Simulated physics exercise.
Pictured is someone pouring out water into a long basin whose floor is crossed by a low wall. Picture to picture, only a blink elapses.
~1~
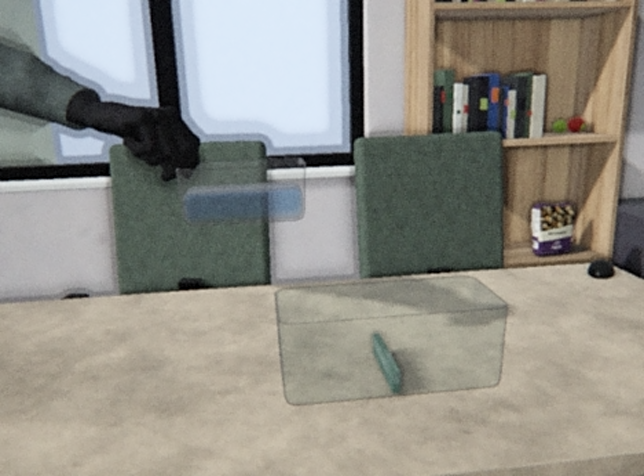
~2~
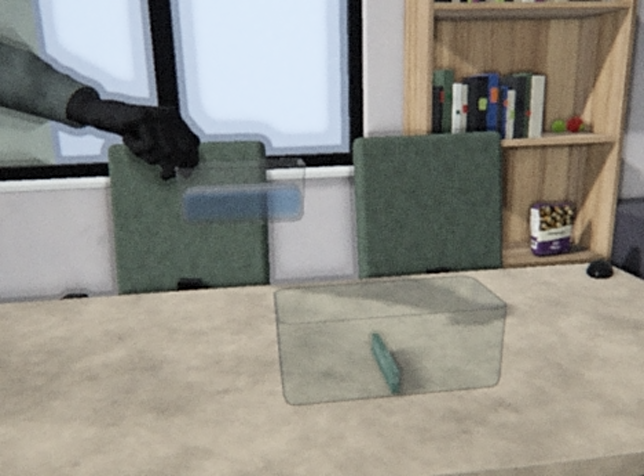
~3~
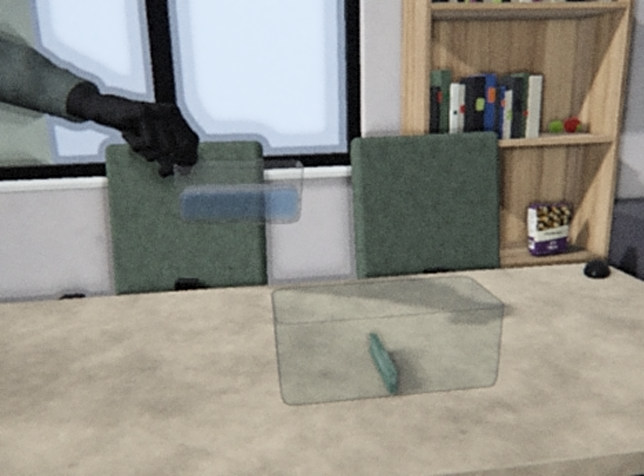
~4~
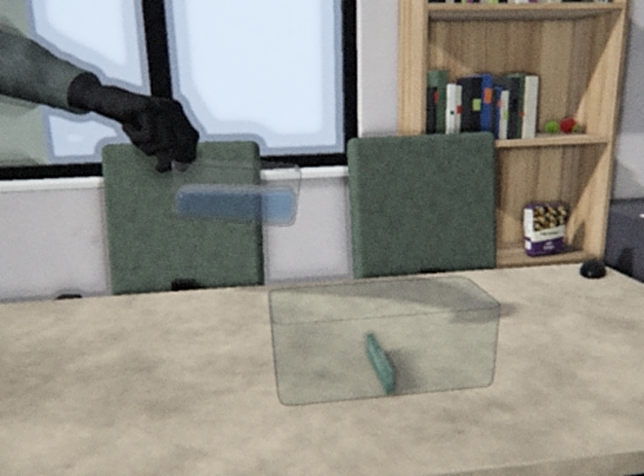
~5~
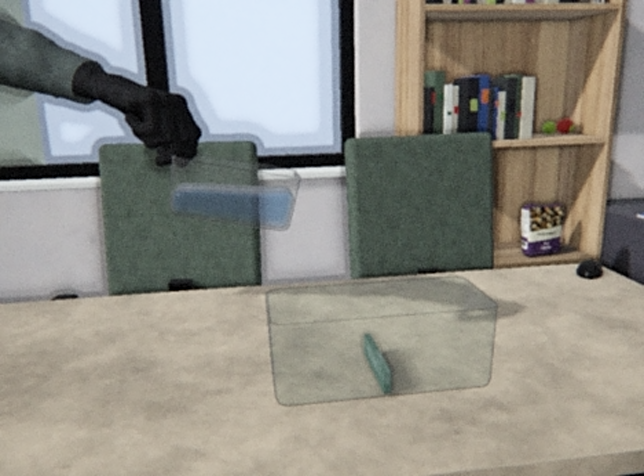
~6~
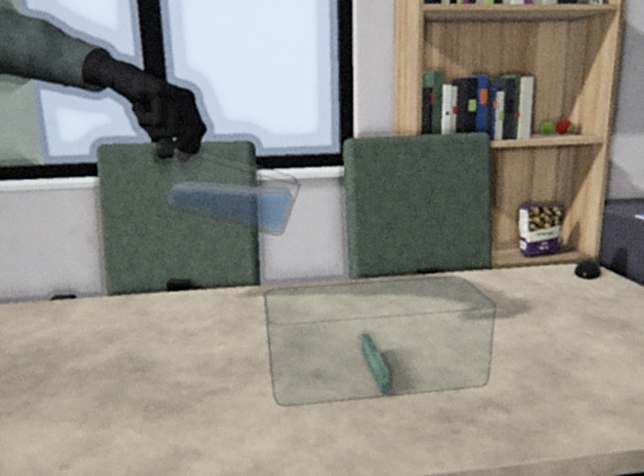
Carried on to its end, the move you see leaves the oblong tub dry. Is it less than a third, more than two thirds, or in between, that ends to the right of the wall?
The right of the wall is going to lack a full third.
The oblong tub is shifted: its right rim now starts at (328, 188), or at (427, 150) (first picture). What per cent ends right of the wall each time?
You'd get around 10 per cent and then around 85 per cent.
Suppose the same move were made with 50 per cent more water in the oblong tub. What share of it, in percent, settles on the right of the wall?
About 20 %.
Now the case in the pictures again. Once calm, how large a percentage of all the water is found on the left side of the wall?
That works out near 85 in every hundred.
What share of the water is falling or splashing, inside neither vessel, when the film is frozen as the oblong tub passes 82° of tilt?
Roughly 50 percent.
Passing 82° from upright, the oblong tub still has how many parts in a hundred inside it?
35 per cent, approximately.
A moment on, the oblong tub is tipped on its side and 33 per cent is still to pour, 17 is left of the wall and 0 right of it.
Next, the oblong tub is tipped right over and 5 per cent is still to pour, 77 is left of the wall and 5 right of it.
Then the oblong tub is tipped right over and 0 per cent is still to pour, 87 is left of the wall and 9 right of it.
Later the oblong tub is tipped right over and 0 per cent is still to pour, 87 is left of the wall and 9 right of it.
At rest 87 per cent lies left of the wall, 9 right of it and 4 outside.
